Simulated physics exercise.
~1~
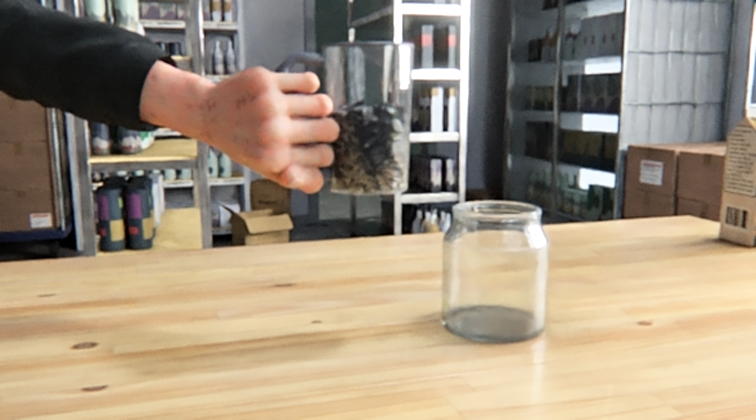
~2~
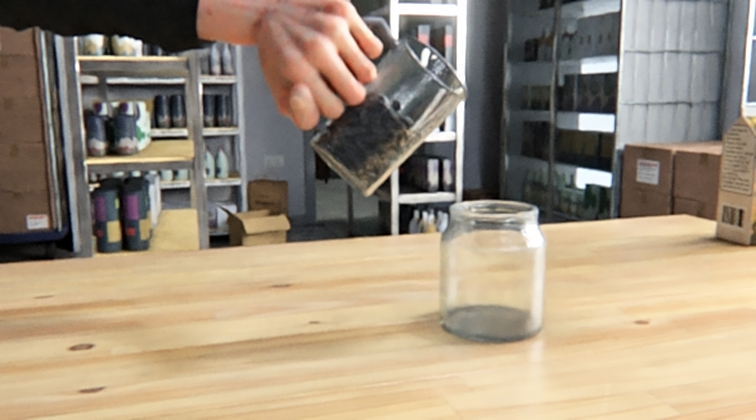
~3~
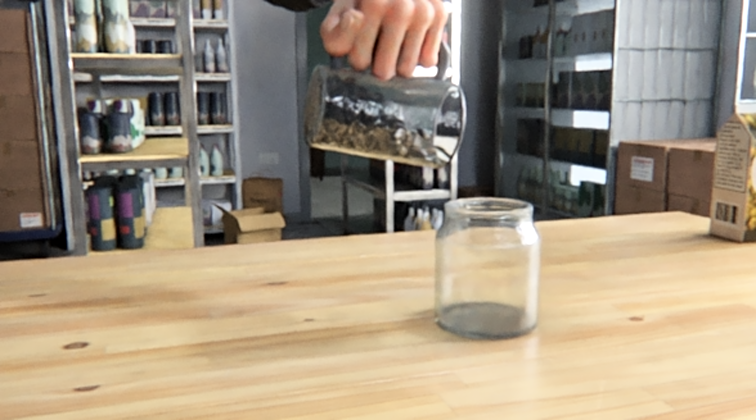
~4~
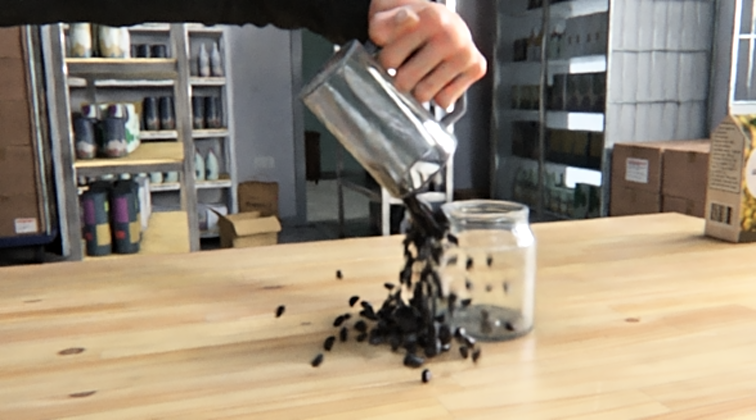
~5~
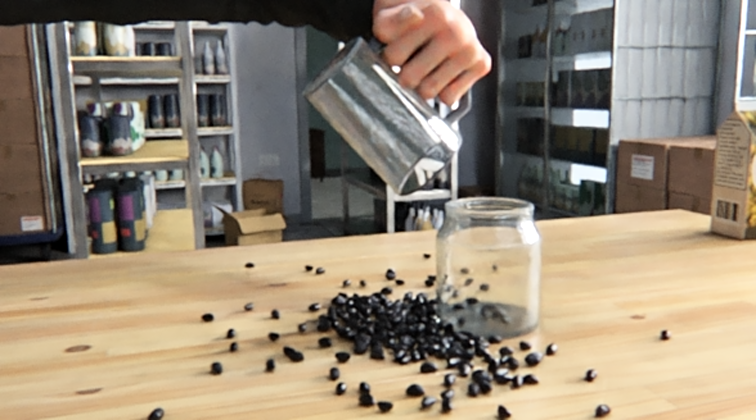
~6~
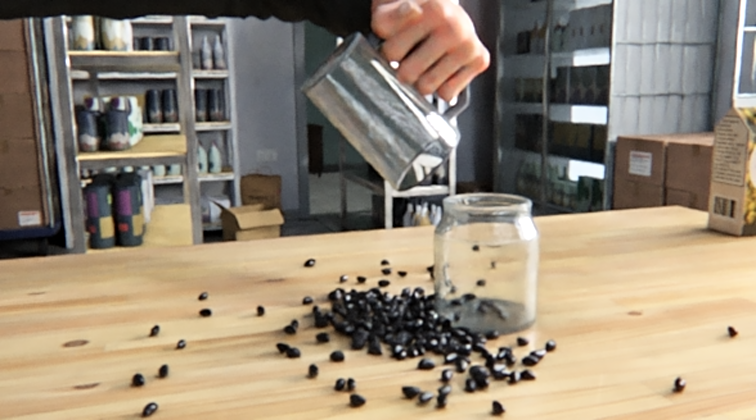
A hand lifted a clear glass cup of small dark beans beside an empty glass jar on a wooden table, then tipped it over, and the beans poured out in front of the jar, ending scattered in a loose heap with the jar nearly empty.
